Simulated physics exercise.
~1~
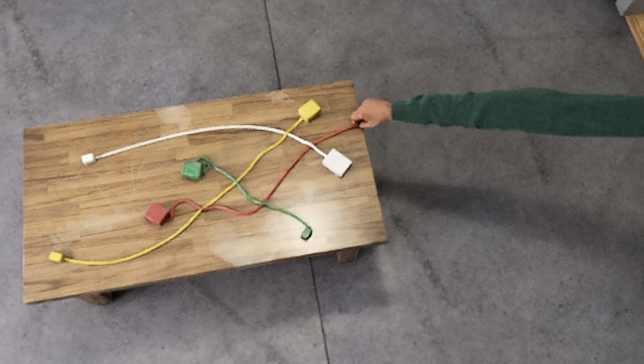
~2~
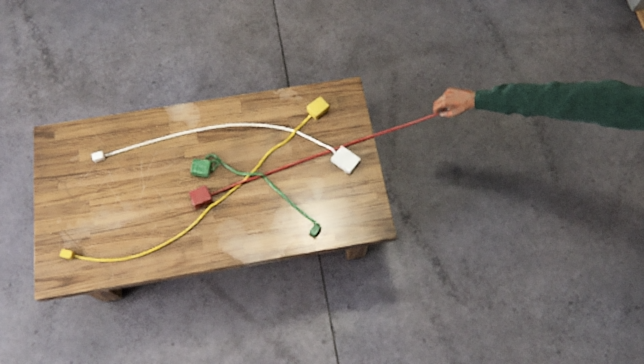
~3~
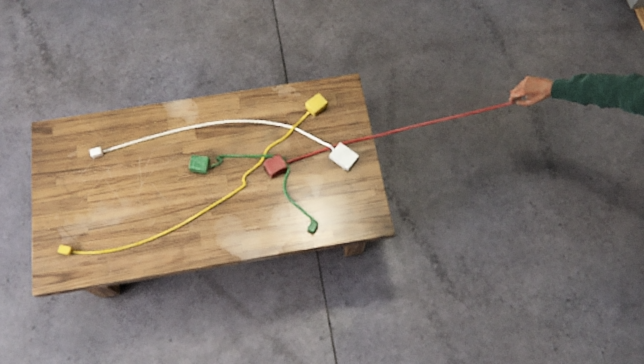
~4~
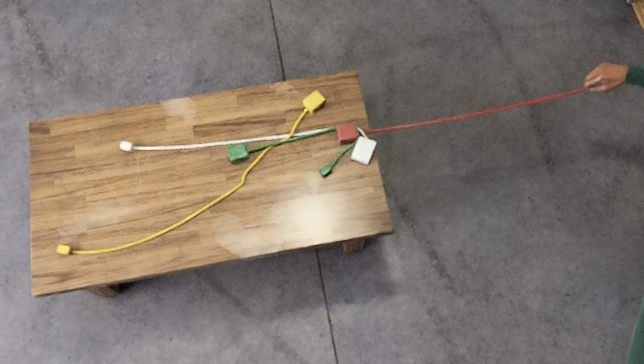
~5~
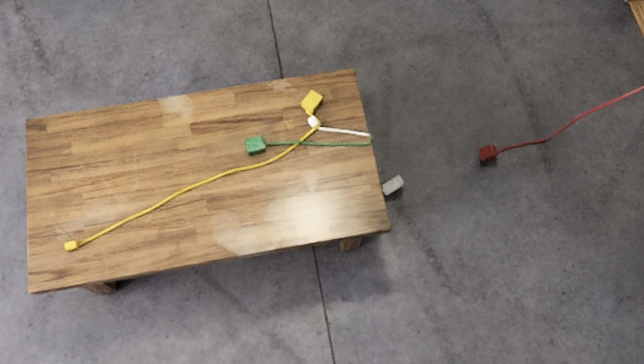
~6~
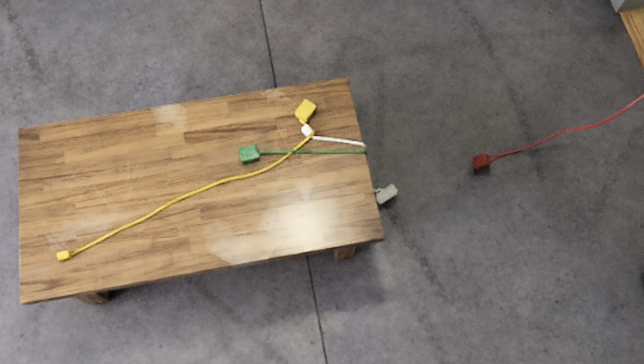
To begin with, yellow, white, green and red leads lie tangled on a wooden workbench, each with a blocky charger, while a green-sleeved hand grips the red lead at the right edge. The hand pulls the red lead out to the right, drawing it taut and sliding its charger across the wood. The red charger reaches the green and white leads and drags them along. It then leaves the bench, and the white charger goes over the right edge too. Finally, the red charger lies off to the right, the white one hangs beside the bench, and the yellow and green chargers remain on top.
